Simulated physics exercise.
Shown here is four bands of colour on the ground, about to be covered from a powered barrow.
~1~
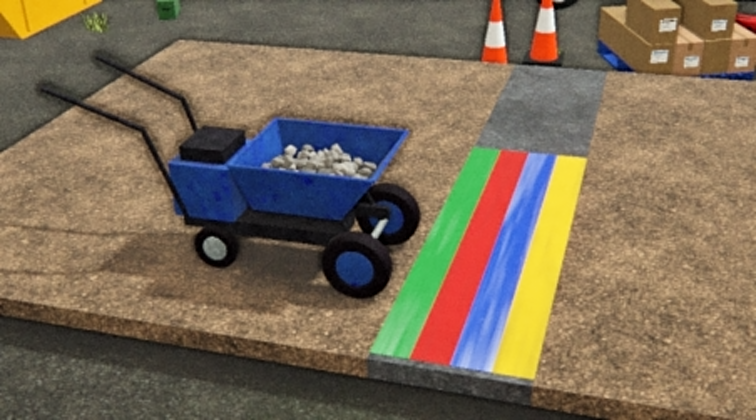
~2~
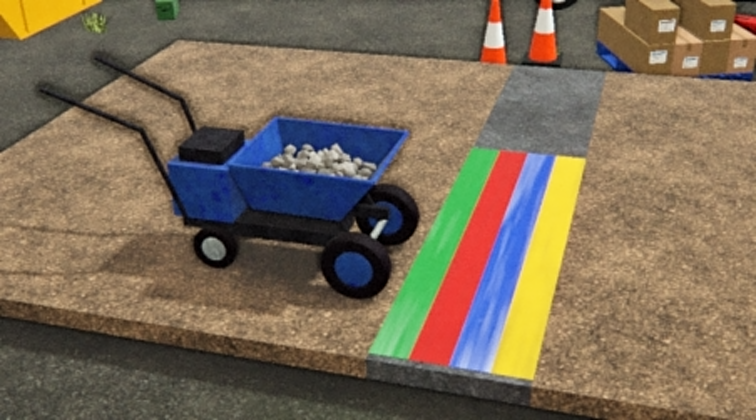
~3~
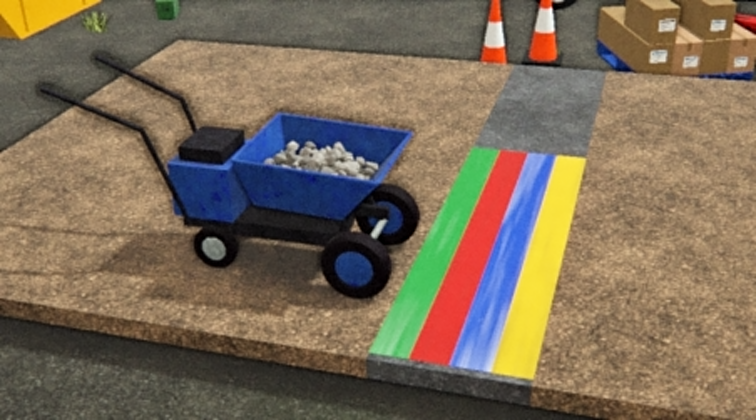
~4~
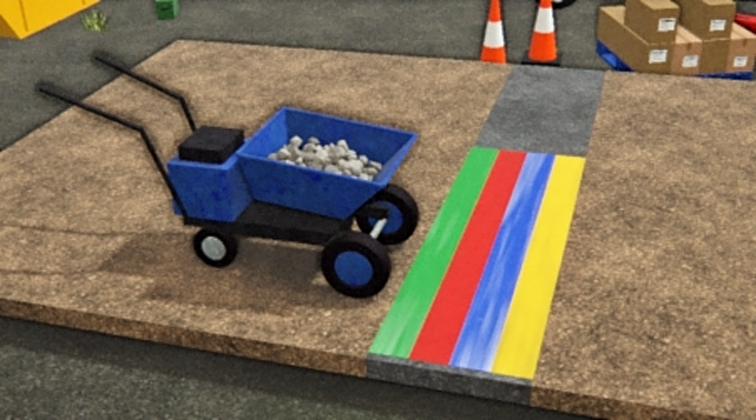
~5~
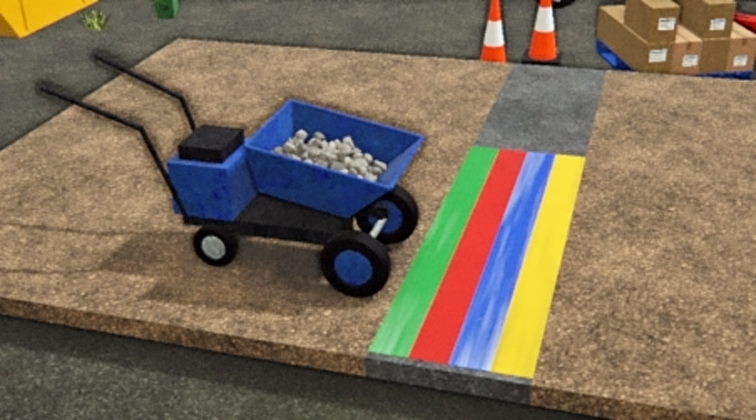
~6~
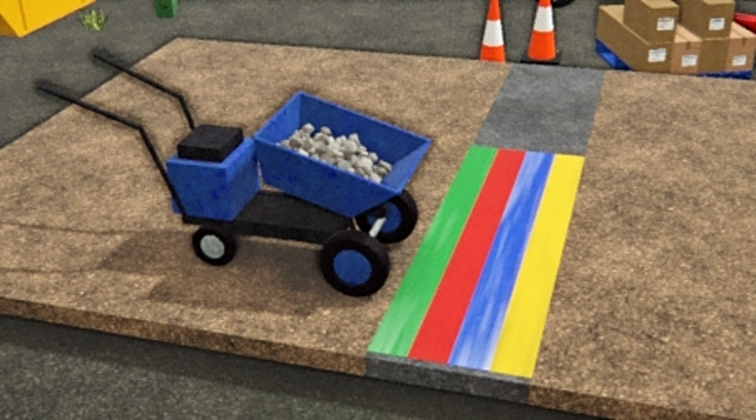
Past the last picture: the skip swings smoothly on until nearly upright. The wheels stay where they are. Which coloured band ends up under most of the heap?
The blue one.
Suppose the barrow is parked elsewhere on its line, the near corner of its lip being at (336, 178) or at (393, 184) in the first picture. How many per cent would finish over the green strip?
In order, 20 % followed by 0 %.
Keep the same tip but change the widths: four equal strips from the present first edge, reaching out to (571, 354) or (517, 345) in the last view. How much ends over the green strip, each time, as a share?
Respectively 0 and 0 percent.
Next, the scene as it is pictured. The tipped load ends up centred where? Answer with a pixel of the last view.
Resting centre, last frame: Roughly (503, 280).
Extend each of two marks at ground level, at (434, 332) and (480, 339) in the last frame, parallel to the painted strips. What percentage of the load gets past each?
Estimate: 100 %, then 60 %.
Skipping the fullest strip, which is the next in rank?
The next one is yellow.
Just after the last frame, skip tipped steeply; every one in the skip.
A moment on, skip tipped right over; the larger part in the skip; about a tenth over the red strip; about a tenth over the blue strip; just a few over the yellow strip.
Further on, skip tipped right over; just a few in the skip; roughly a quarter over the red strip; roughly half over the blue strip; roughly a quarter over the yellow strip; about a tenth off the paint.
When it is over, skip tipped right over; just a few over the green strip; roughly a quarter over the red strip; roughly half over the blue strip; roughly a quarter over the yellow strip; about a tenth off the paint.
